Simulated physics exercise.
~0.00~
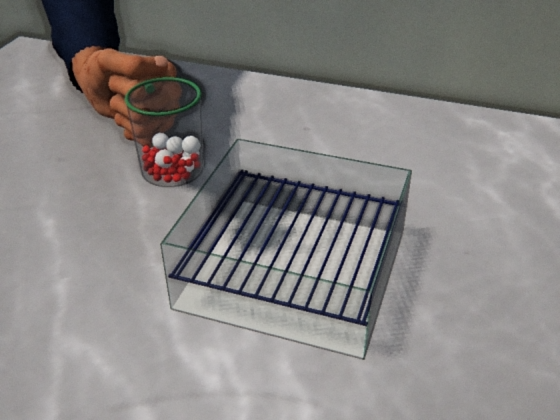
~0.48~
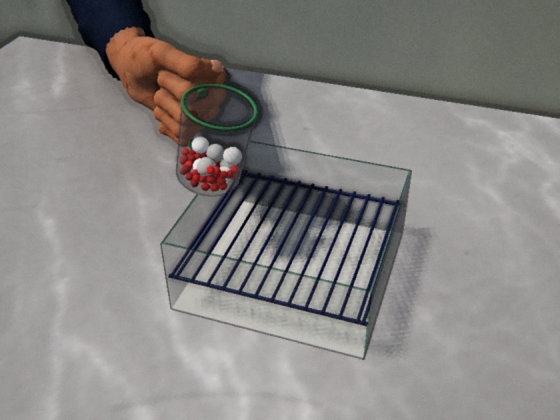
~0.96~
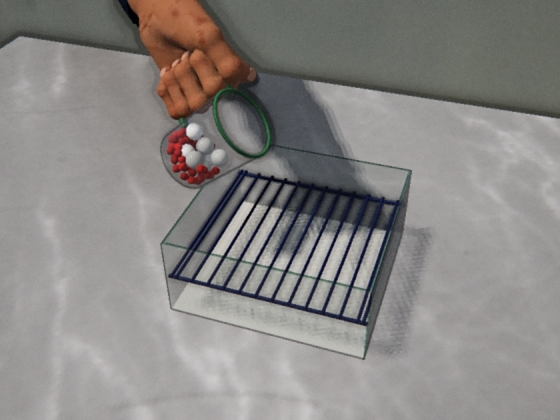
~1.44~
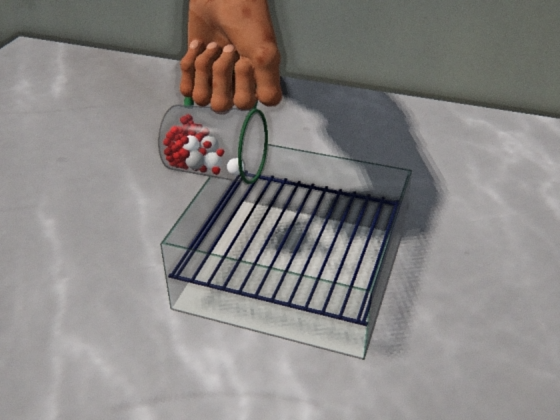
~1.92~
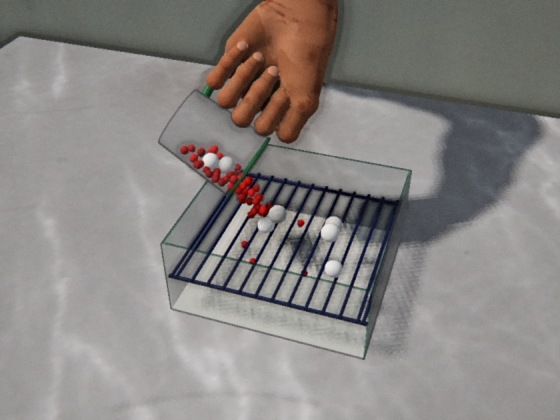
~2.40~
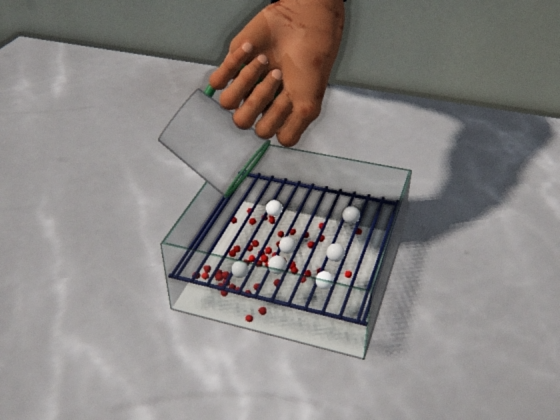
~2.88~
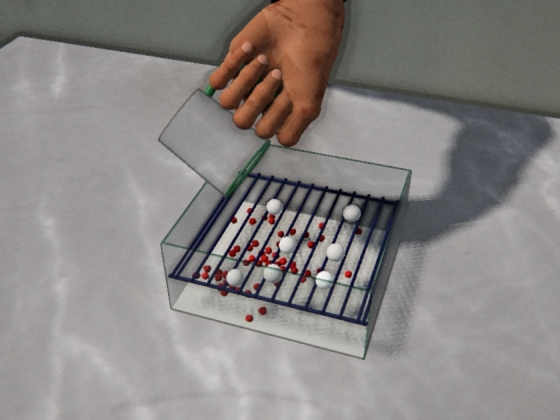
In this clip, a hand lifts a clear cup of white and red balls, carries it right and tips it over a clear box with dark wires across it, emptying it; the white balls rest on the wires while the red ones drop through beneath.
